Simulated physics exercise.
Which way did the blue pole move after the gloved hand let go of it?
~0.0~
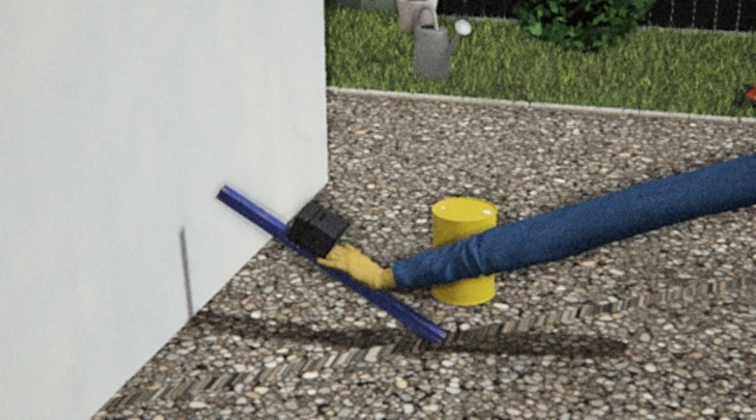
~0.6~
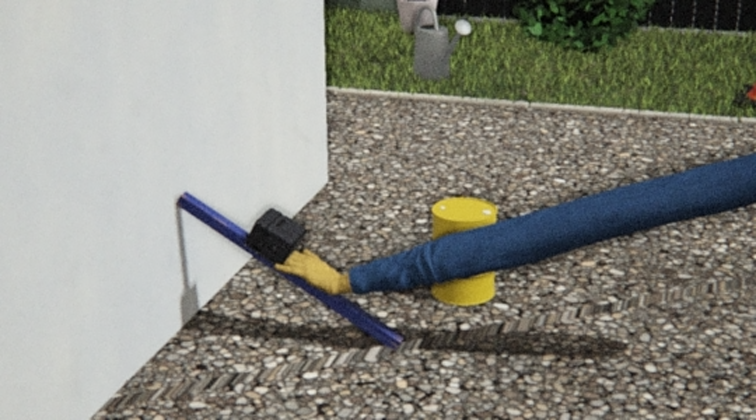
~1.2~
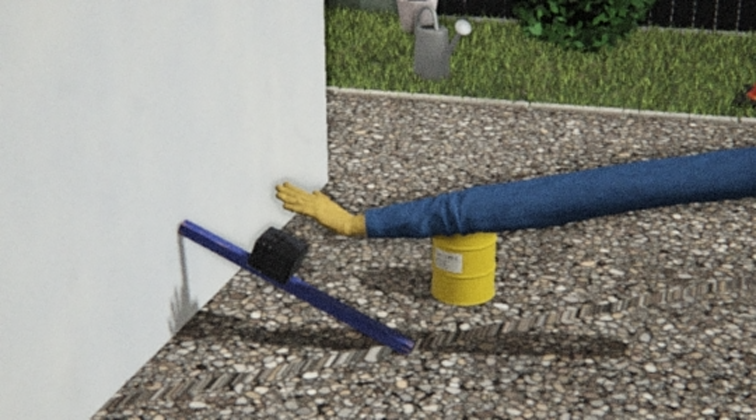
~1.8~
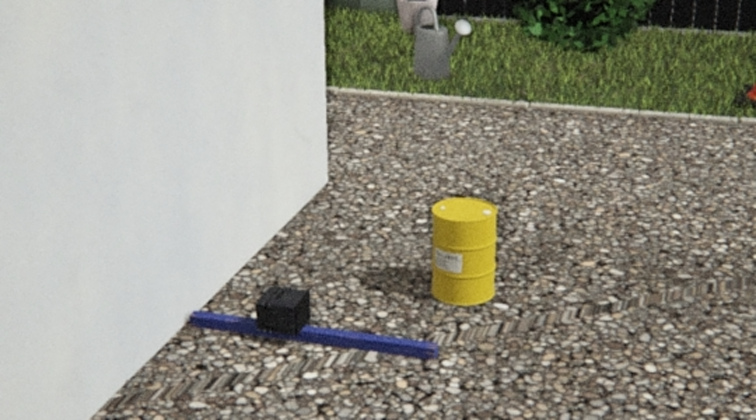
It moved down, its raised end sliding along the wall until the pole lay on the ground.
